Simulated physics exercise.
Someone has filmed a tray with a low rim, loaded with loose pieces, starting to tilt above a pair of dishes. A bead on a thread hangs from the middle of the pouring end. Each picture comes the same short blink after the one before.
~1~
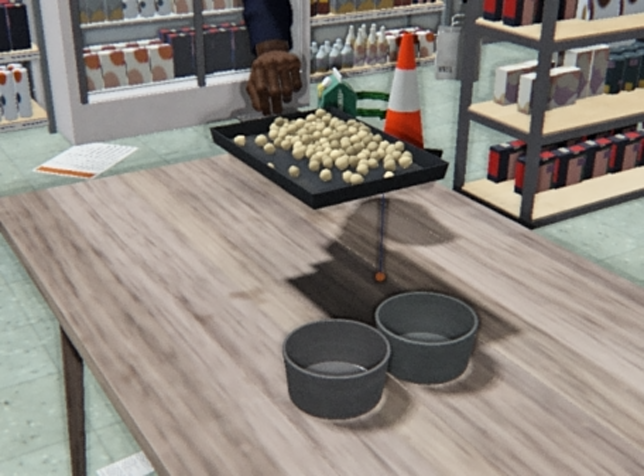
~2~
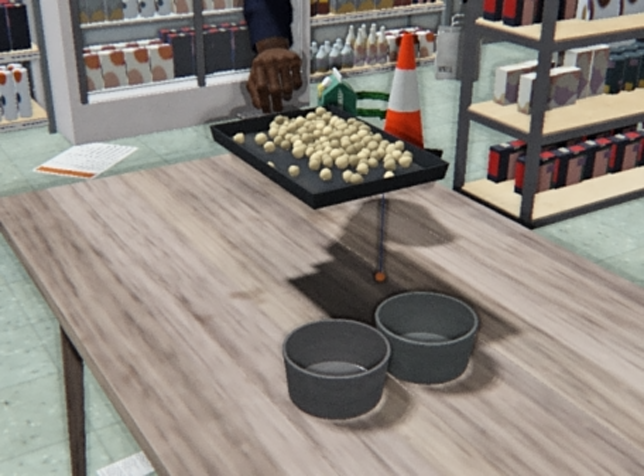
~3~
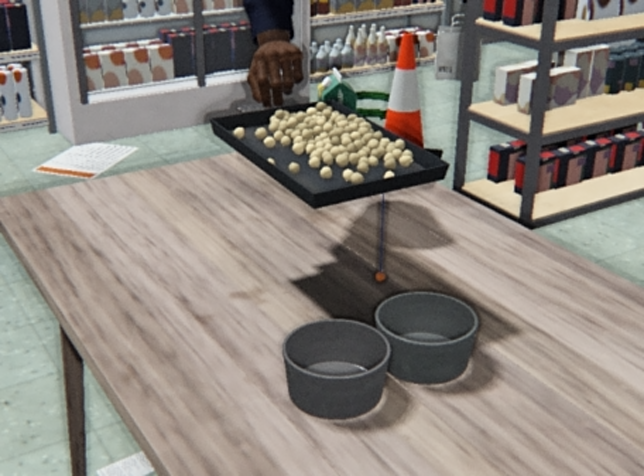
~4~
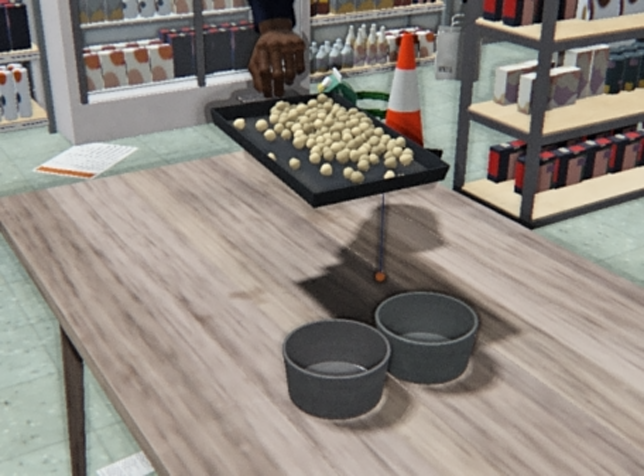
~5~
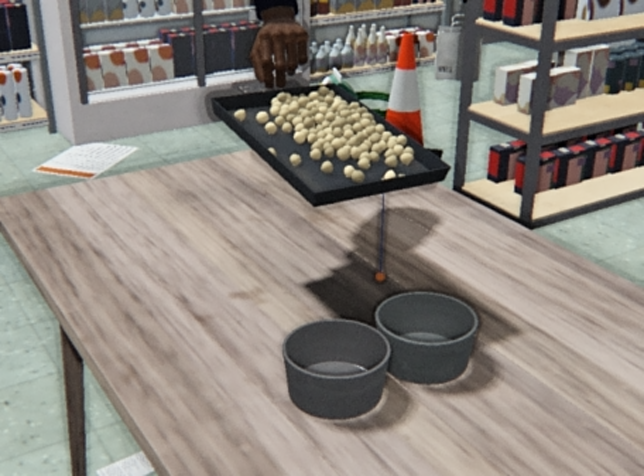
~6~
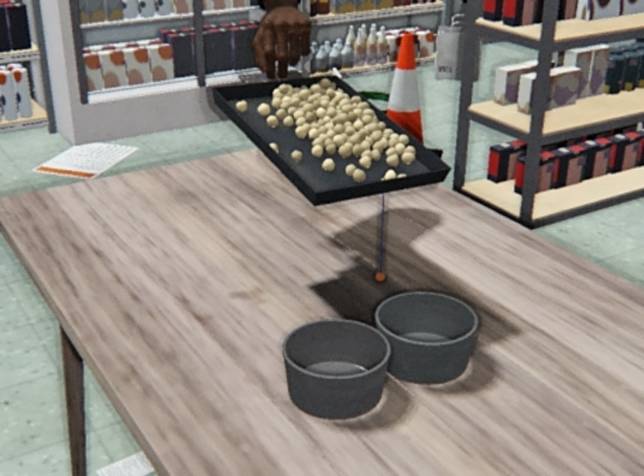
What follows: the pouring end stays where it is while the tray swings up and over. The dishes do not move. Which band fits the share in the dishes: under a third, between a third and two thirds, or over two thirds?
Together they catch between a third and two thirds.
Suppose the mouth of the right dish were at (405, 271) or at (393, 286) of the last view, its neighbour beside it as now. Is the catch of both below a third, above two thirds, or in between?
First under a third, then under a third.
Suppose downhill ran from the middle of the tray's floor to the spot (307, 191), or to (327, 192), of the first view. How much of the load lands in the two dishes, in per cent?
In turn 10 and 30 in a hundred.
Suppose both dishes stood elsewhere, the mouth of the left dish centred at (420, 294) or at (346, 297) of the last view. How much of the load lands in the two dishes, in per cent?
About 60 and 20 per cent.
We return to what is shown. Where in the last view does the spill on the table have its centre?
Near (506, 332).
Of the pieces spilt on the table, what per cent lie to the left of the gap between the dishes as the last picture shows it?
Close to 0 per cent.
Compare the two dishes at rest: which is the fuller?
It is the right-hand dish.
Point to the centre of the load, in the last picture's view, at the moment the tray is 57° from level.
Near (399, 142).
Shortly afterwards, tray tipped steeply; the bulk on the tray; only a few in the right dish; a little outside both; a little in the air.
Next, tray tipped right over; the bulk on the tray; only a few in the right dish; a little outside both; a little in the air.
Some moments later, tray tipped past a quarter turn; only a few in the left dish; near half in the right dish; near half outside both.
In the end, tray tipped past a quarter turn; only a few in the left dish; near half in the right dish; near half outside both.
